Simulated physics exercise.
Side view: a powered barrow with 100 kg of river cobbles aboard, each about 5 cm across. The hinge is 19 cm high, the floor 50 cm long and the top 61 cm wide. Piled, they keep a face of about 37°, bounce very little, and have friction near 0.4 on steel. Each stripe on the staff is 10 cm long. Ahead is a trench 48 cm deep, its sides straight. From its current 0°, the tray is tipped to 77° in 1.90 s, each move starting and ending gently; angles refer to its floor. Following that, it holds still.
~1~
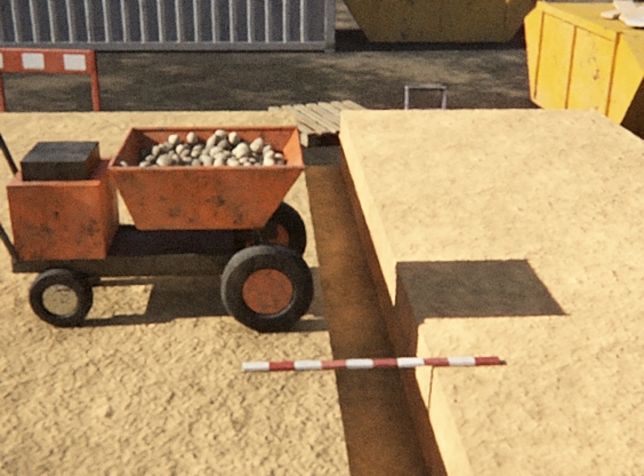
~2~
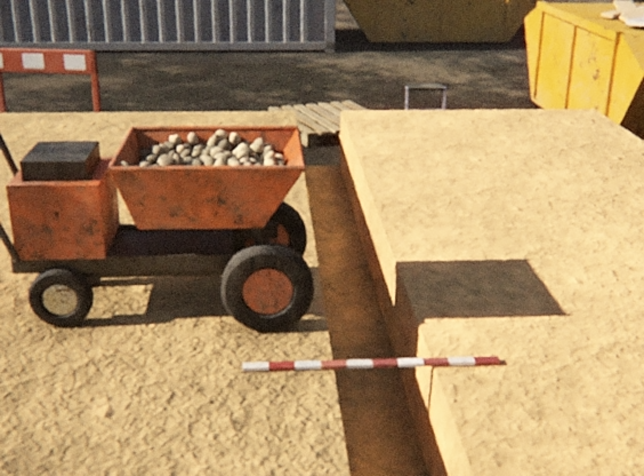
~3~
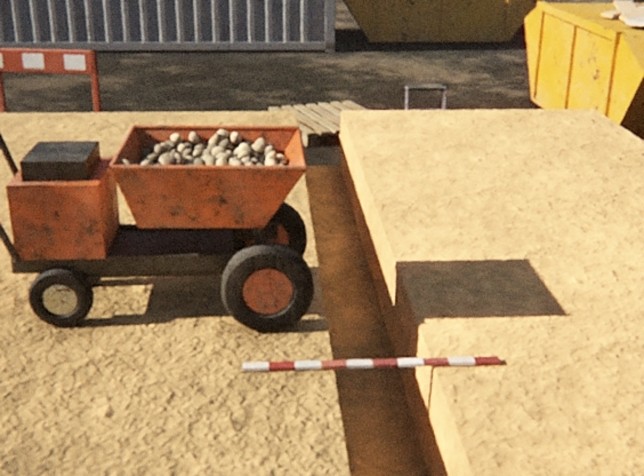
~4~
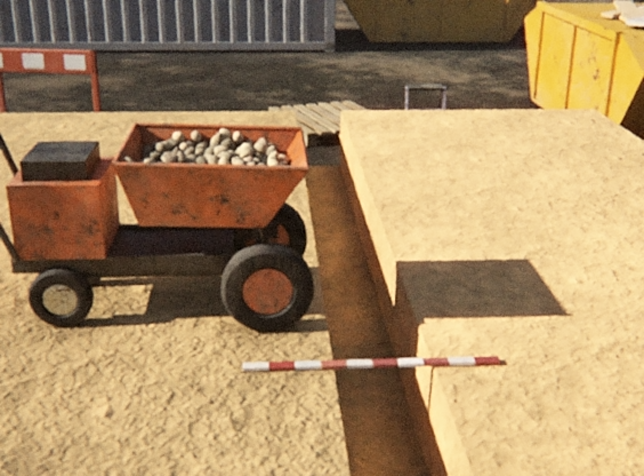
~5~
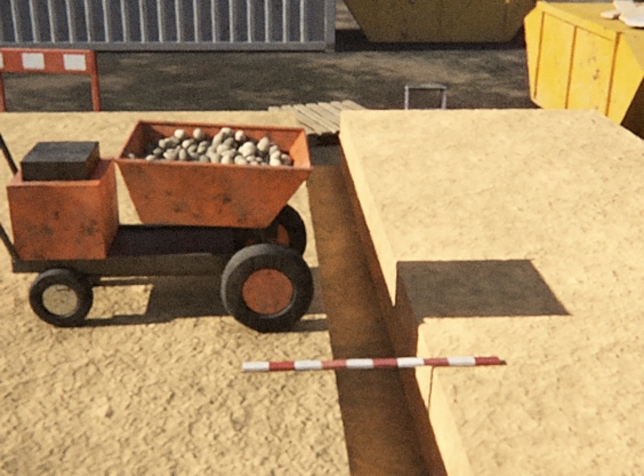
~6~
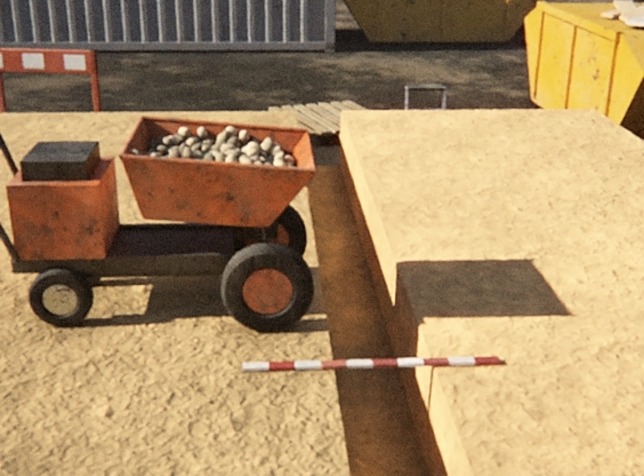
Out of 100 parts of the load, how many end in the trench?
Some 45 out of 100.
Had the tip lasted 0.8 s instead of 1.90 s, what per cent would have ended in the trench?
That would give about 30 percent.
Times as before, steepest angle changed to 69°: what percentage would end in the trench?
Roughly 50 per cent would end in the trench.
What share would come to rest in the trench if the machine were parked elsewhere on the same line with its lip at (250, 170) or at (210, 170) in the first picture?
From the first place around 100 per cent, from the other around 100.
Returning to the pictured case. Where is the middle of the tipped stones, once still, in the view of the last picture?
(422, 291).
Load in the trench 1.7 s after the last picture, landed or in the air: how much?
10 per cent or so by then.
Then, 1.1 s after the last picture the floor is at 65°, 98 % in the tray, 1 % in the trench, 1 % past the trench; the foremost stones are at (419, 260).
Then, 1.7 s after the last picture the floor is at 77°, 44 % in the tray, 11 % in the trench, 45 % past the trench; the foremost stones are at (522, 290).
Then, 2.0 s after the last picture the floor is at 77°, 19 % in the tray, 23 % in the trench, 58 % past the trench; the foremost stones are at (575, 286).
Then, 4.0 s after the last picture the floor is at 77°, 0 % in the tray, 45 % in the trench, 55 % past the trench; the foremost stones are at (595, 287).
